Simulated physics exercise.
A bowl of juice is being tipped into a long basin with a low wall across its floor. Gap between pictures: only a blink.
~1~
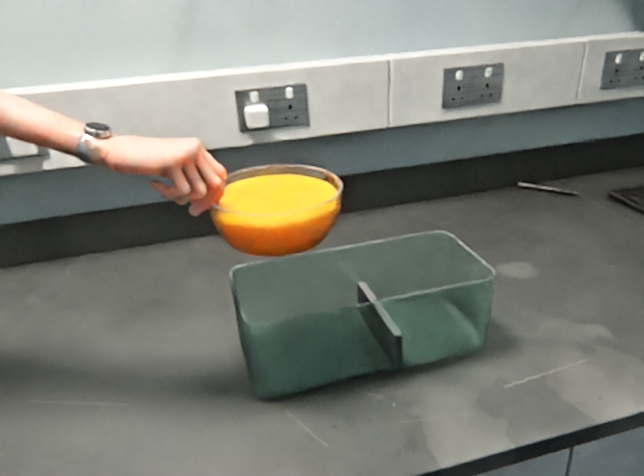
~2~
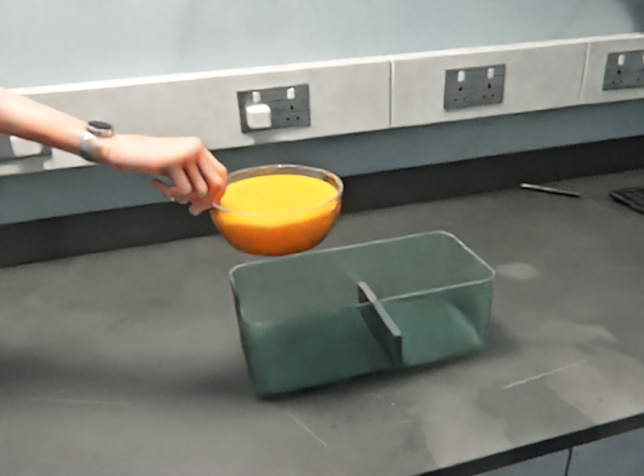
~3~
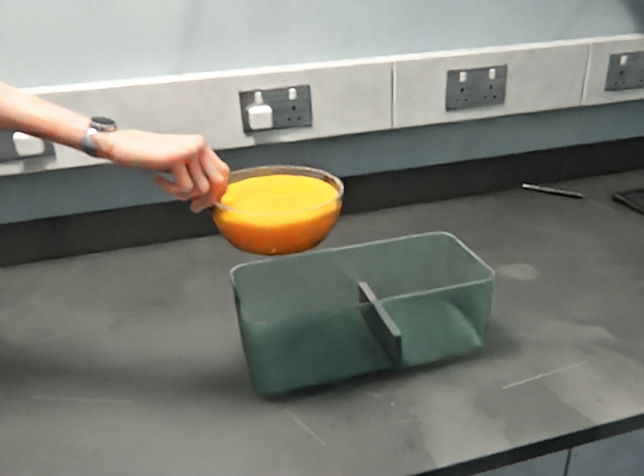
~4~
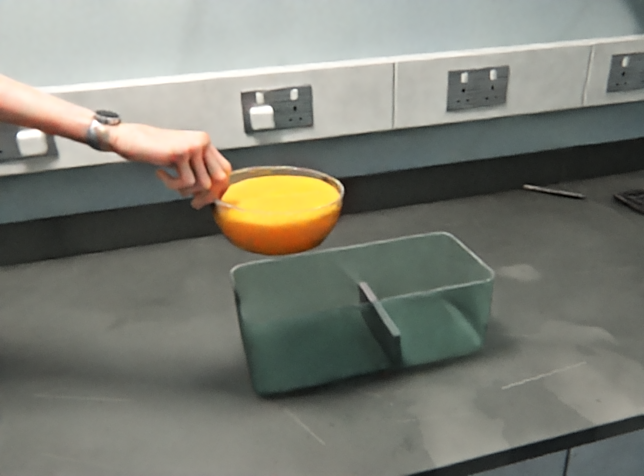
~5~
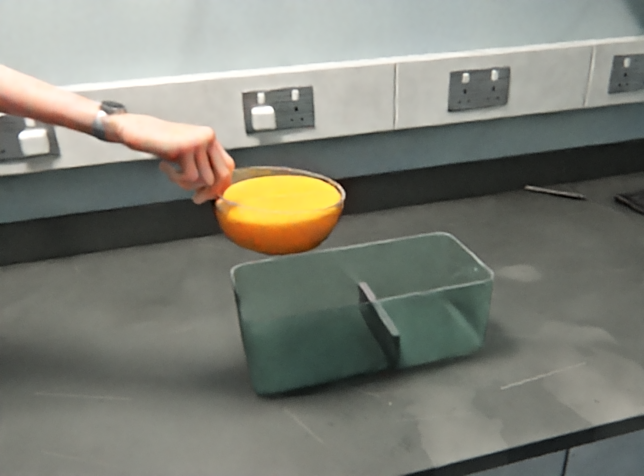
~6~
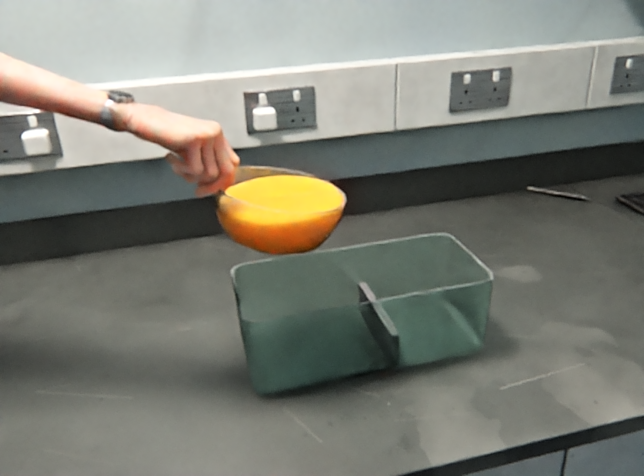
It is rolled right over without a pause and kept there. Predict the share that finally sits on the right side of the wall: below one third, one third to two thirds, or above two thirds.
The amount right of the wall is going to settle in the middle, one third to two thirds.
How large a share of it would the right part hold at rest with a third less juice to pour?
40 per cent.
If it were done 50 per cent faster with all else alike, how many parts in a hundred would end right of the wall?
Estimate: Around 50 %.
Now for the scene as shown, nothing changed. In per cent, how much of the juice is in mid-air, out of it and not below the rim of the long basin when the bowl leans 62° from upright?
I'd say some 25 per cent.
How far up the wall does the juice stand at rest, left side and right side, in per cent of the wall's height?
The left reads 30 in a hundred and the right 50 in a hundred.
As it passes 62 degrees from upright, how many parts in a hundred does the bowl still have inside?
Near 40 percent is still in there.
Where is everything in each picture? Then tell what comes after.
Tilt 0°; pouring edge (338, 180); surface from (210, 204) to (335, 186); the long basin's rim runs from (236, 296) to (471, 252); the wall's top is at (378, 307), in the first picture.
Tilt 1°; pouring edge (338, 181); surface from (210, 204) to (335, 187), in the second picture.
Tilt 2°; pouring edge (339, 183); surface from (211, 203) to (335, 188), in the third picture.
Tilt 5°; pouring edge (340, 186); surface from (213, 203) to (337, 188), in the fourth picture.
Tilt 8°; pouring edge (341, 190); surface from (215, 203) to (337, 188), in the fifth picture.
Tilt 13°; pouring edge (342, 195); surface from (217, 203) to (340, 190); 1 per cent is over the edge, in the sixth picture.
A moment on, the bowl is tipped part way and 41 per cent is still to pour, 5 is left of the wall and 26 right of it.
Next, the bowl is tipped on its side and 3 per cent is still to pour, 34 is left of the wall and 60 right of it.
Then the bowl is tipped right over and 0 per cent is still to pour, 40 is left of the wall and 60 right of it.
Later the bowl is tipped right over and 0 per cent is still to pour, 40 is left of the wall and 60 right of it.
Finally, 40 per cent lies left of the wall, 60 right of it and 0 outside.
